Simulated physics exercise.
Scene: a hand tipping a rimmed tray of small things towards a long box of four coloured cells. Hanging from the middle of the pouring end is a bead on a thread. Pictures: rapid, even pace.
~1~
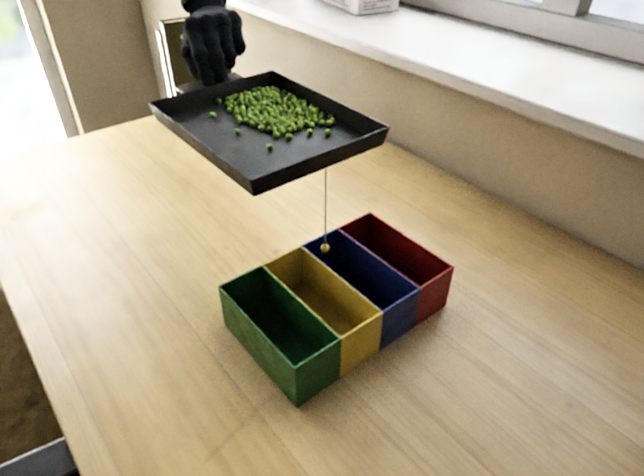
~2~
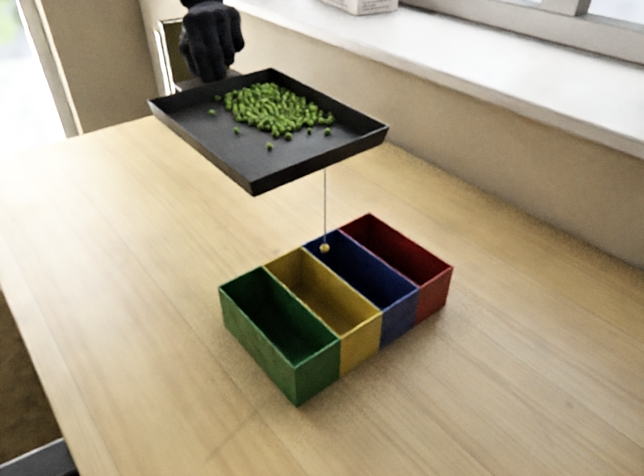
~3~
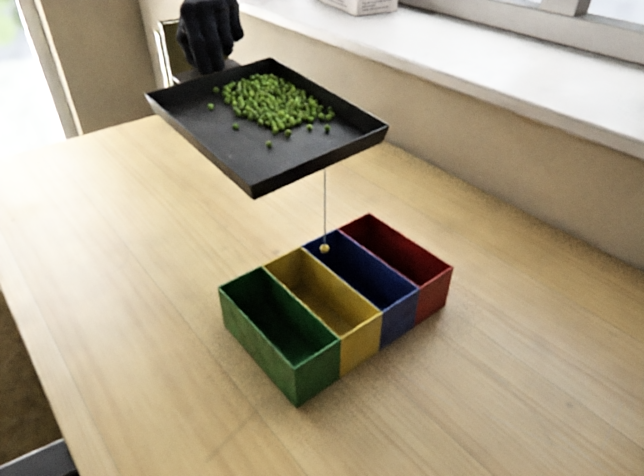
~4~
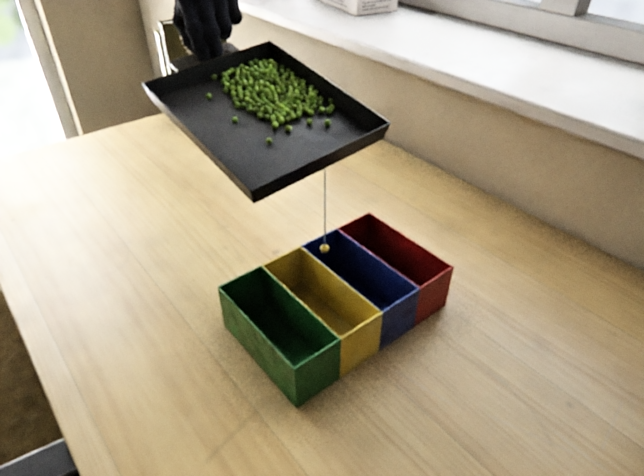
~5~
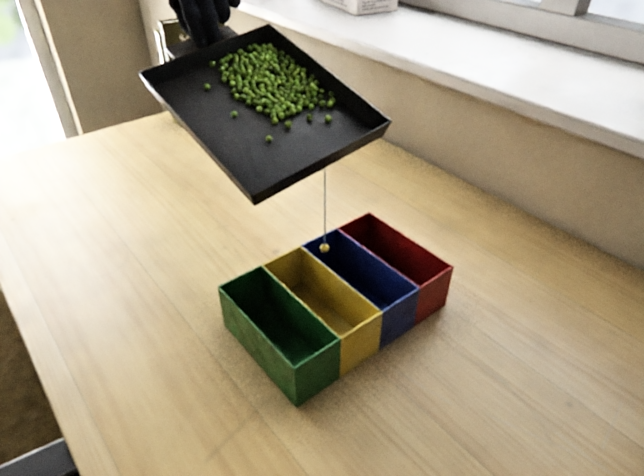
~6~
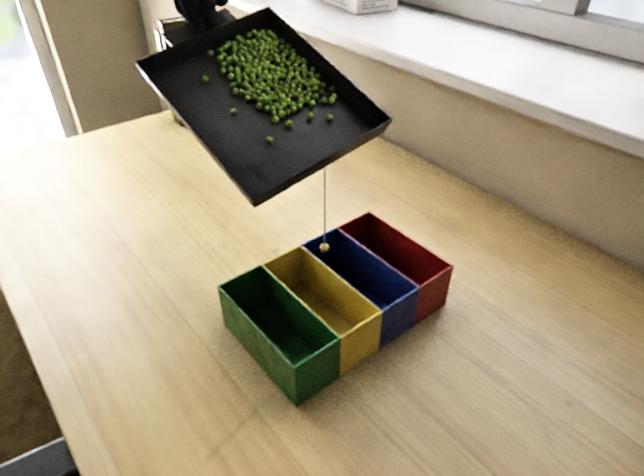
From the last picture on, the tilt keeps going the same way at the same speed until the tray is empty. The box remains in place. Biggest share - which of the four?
Green cell.
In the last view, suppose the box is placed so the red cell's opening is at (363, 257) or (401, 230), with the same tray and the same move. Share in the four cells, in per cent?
First case around 100 %, second case around 50 %.
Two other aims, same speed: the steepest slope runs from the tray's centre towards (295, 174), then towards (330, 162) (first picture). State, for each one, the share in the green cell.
Around 50 percent for the first aim and around 0 percent for the second.
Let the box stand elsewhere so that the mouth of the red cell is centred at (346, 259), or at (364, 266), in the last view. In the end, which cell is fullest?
Yellow, then the yellow one.
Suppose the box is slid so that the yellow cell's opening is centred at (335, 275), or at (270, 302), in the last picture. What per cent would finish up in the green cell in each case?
Close to 60 in a hundred, then close to 10 in a hundred.
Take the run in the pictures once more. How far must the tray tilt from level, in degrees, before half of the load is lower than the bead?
Around 90°, give or take.
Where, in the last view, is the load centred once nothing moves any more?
The centre comes to rest near (275, 340).
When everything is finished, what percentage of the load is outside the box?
Result: Near 10 % of the load.
Soon, tray tipped steeply; about two thirds on the tray; a stray few in the green cell; a stray few in the yellow cell; about a third falling or outside the box.
A while on, tray tipped past a quarter turn; about a quarter on the tray; about half in the green cell; a stray few in the yellow cell; about a quarter falling or outside the box.
Towards the end, tray tipped past a quarter turn; most in the green cell; a small part in the yellow cell; a small part falling or outside the box.
Finally, tray tipped past a quarter turn; most in the green cell; a small part in the yellow cell; none in the blue cell; none in the red cell; a small part outside the box.
